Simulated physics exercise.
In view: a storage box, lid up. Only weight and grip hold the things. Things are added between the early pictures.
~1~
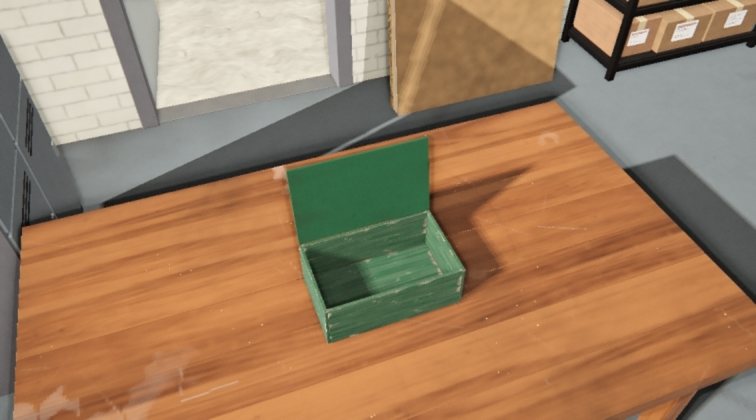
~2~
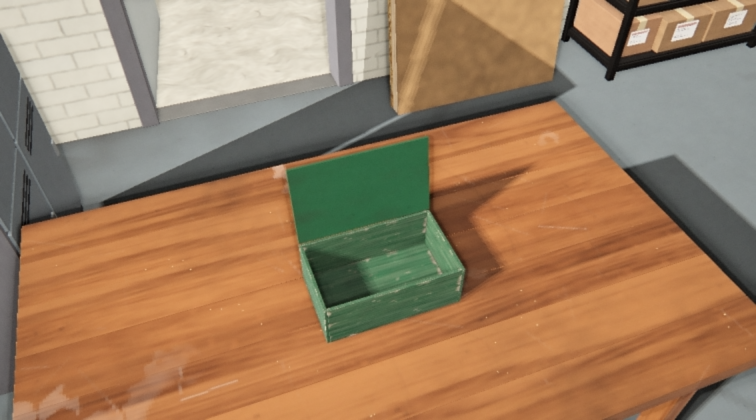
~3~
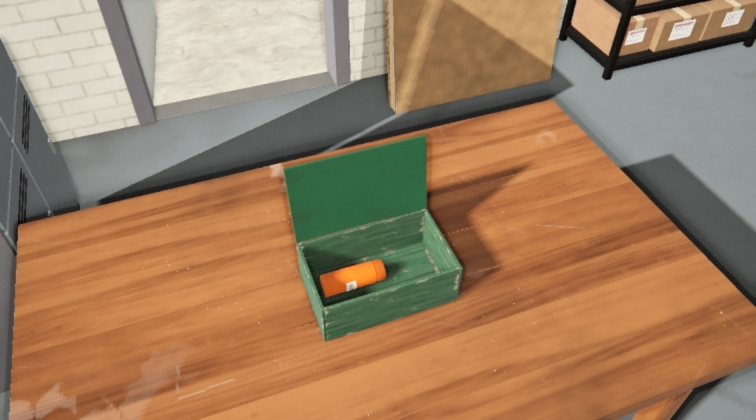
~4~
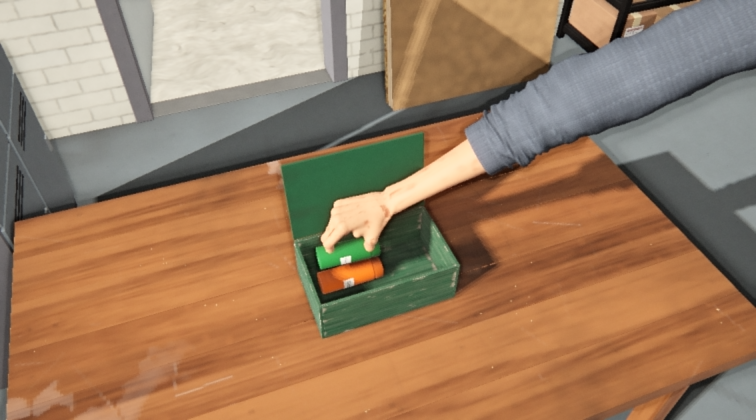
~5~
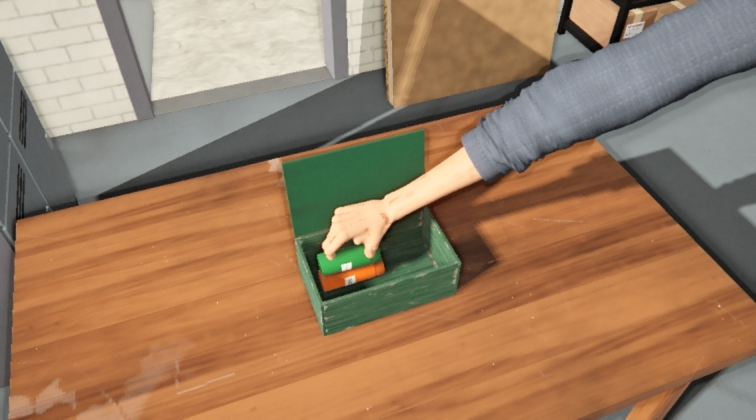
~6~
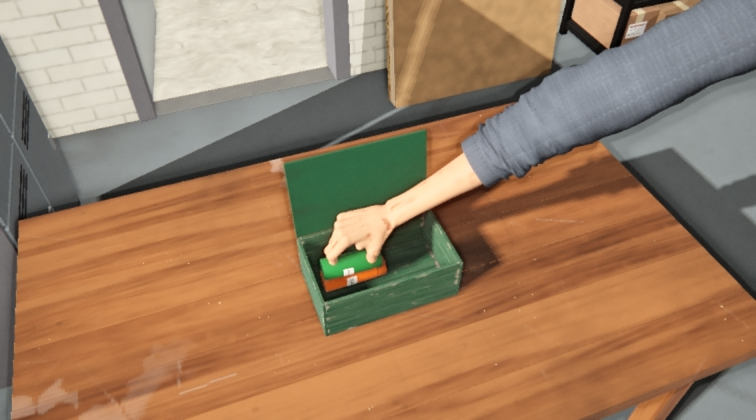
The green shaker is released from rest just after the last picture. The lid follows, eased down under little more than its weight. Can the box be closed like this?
Outcome: The lid closes.
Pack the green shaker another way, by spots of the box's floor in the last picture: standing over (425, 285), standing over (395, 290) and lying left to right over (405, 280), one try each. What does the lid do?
First try: It is held up; second try: It stays ajar; third try: It shuts flat.
Then, 0.50 s after the last picture, green shaker rolled well along near (362, 304).
Then, 1.40 s after the last picture, lid 72° above the rim; green shaker rolled well along near (360, 301).
Then, 1.80 s after the last picture, lid 46° above the rim; green shaker rolled well along near (360, 301); orange shaker rolled a little.
Then, 2.20 s after the last picture, lid 15° above the rim; green shaker rolled well along near (360, 300); orange shaker rolled a little.
At rest, lid shut; moved from the start, green shaker; orange shaker in place. Seen from the same camera at the end, green shaker near (360, 300).
